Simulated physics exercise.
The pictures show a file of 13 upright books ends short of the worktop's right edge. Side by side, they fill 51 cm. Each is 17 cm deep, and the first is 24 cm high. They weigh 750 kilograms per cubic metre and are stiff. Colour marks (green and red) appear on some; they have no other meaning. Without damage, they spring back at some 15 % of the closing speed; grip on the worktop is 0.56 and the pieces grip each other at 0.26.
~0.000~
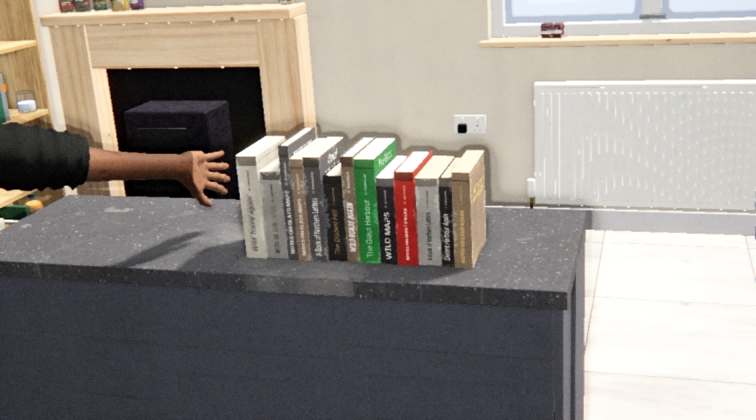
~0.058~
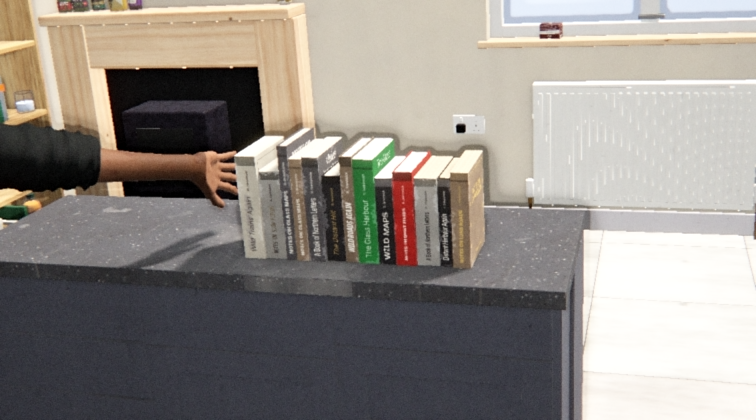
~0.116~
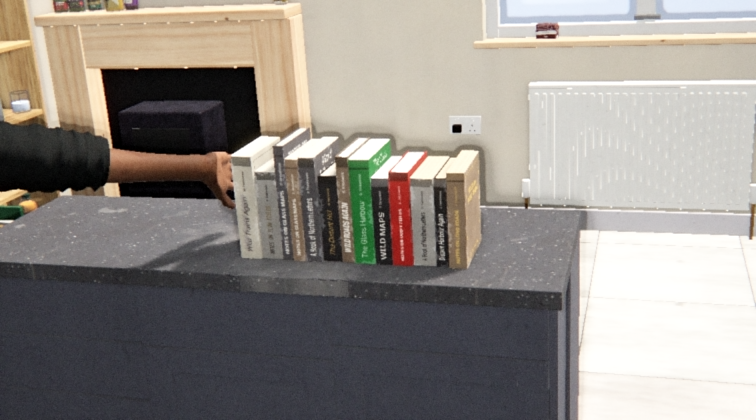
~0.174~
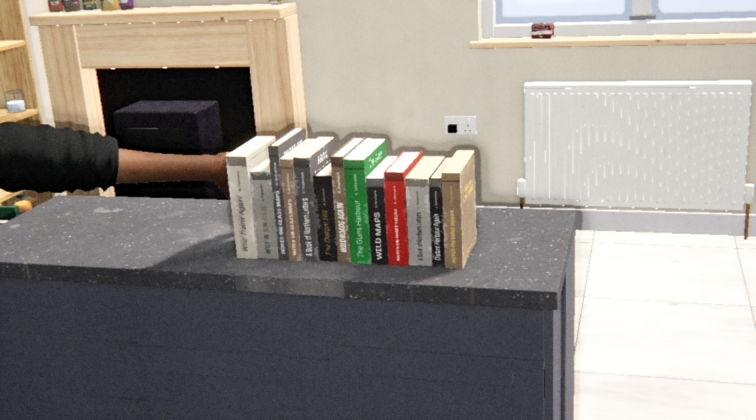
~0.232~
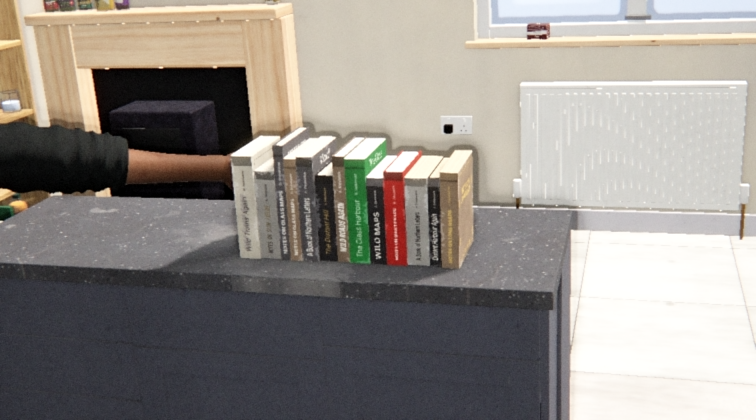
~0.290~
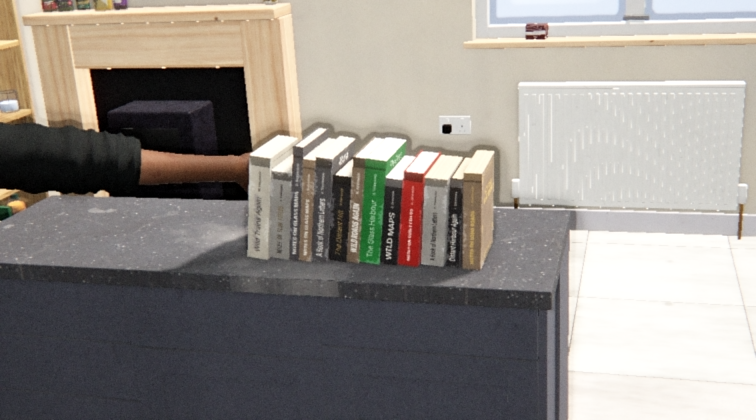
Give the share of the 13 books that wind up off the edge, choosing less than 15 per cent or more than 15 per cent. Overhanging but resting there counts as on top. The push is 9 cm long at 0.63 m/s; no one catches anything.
I would say fewer than 15 in 100 of them.
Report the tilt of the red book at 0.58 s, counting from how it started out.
It sits at about 40 degrees.
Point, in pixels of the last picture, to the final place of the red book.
Check around (483, 219) in the last image.
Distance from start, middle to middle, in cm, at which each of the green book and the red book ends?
So green shifts 20 cm, while red shifts 20 cm.
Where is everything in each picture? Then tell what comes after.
In the first picture (we follow the side turned to the camera; the camera pans a little), hand (192, 170) 13 cm from the first; red book (406, 220); green book (367, 212); no piece has moved.
The second picture shows hand (205, 171) 9 cm from the first; red book (404, 220).
The third picture shows hand (216, 171) 53 mm from the first; red book (400, 220).
The fourth picture shows hand (226, 171) 16 mm from the first; red book (396, 220).
The fifth picture shows hand 20 mm in; green book (357, 212); 3 stirred so far.
The sixth picture shows hand (250, 172) 57 mm in; green book (373, 212) tipped 7°; red book (411, 220) tipped 6°; steepest lean 7°, the book at (258, 208); 13 stirred so far.
Around 0.36 s, none of the 13 books off the edge, 13 disturbed; green book tipped 24°; red book tipped 24°.
Around 0.58 s, none of the 13 books off the edge, 13 disturbed; red book tipped 42°; green book tipped 42°.
Finally (1.1 s), 1 of the 13 books off the edge; red book tipped 49°; green book tipped 42°. That is 8 per cent. Seen by the last camera, middles, red book near (483, 218), green book near (432, 209).
